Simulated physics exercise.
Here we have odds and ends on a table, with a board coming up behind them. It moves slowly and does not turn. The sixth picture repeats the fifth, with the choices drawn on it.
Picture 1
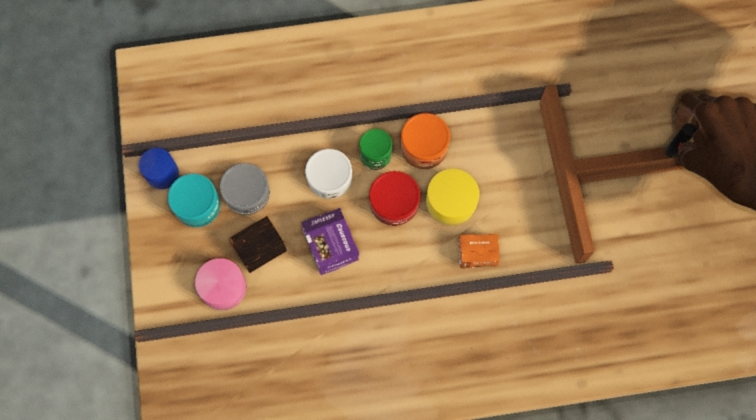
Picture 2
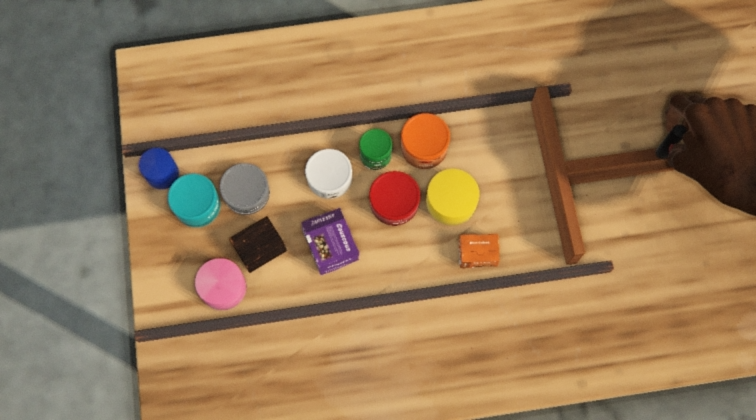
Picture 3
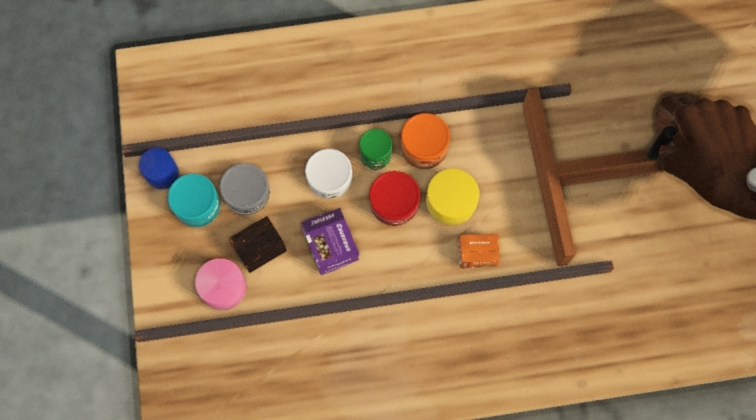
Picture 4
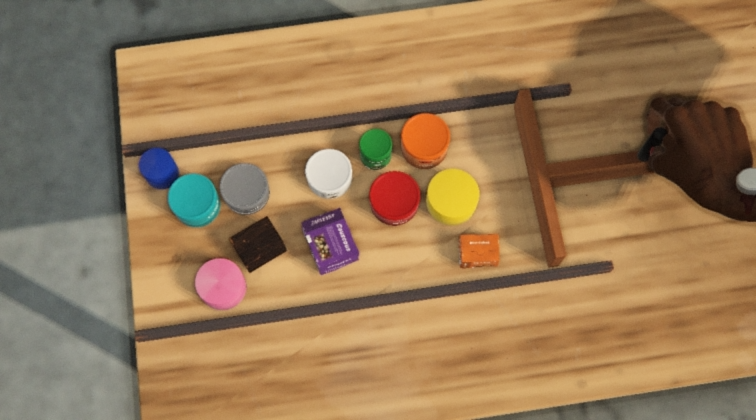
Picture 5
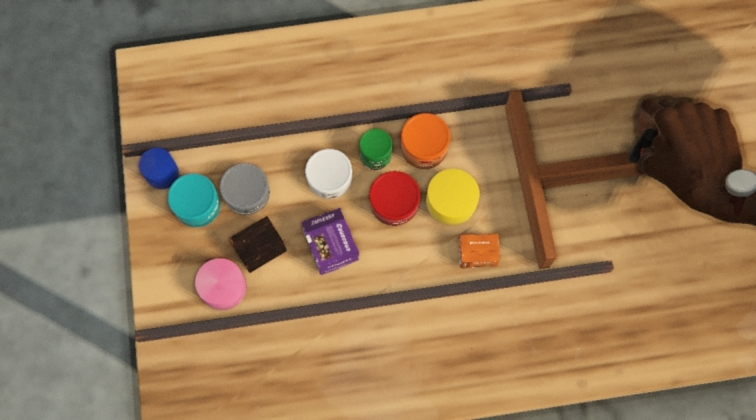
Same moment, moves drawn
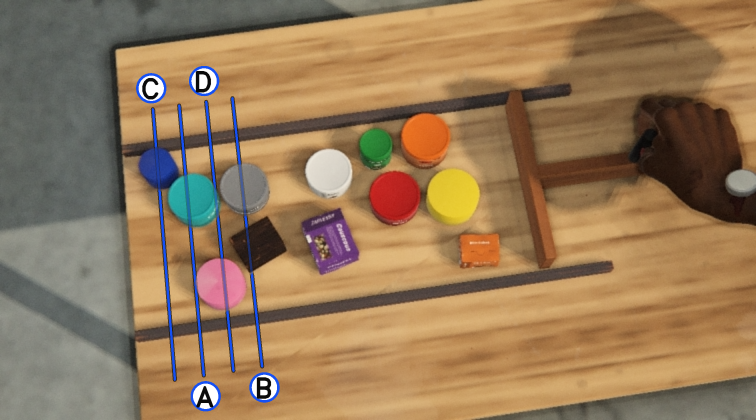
A hand slowly slides a wooden T-shaped board left toward colourful jars and small boxes.
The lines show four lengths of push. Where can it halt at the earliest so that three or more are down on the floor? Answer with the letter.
Line D.
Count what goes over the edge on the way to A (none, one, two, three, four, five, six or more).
By then, six or more.
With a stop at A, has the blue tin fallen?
Yes.
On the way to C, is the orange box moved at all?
Yes.
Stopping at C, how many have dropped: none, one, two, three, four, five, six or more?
By then, six or more.
On the marked copy, A at (191, 234); B at (247, 226); C at (163, 238); D at (219, 230).
Following D. Soon after the start, board (421, 188); orange box (405, 263); orange jar (381, 144).
Later, board (308, 204); turquoise tub (144, 206); pink tin (199, 294).
In the end, board (218, 217); turquoise tub over the edge; black block over the edge; five fallen.
As for the rest, A drops seven, but is farther than needed; B drops only one; C drops eight, but is farther than needed.
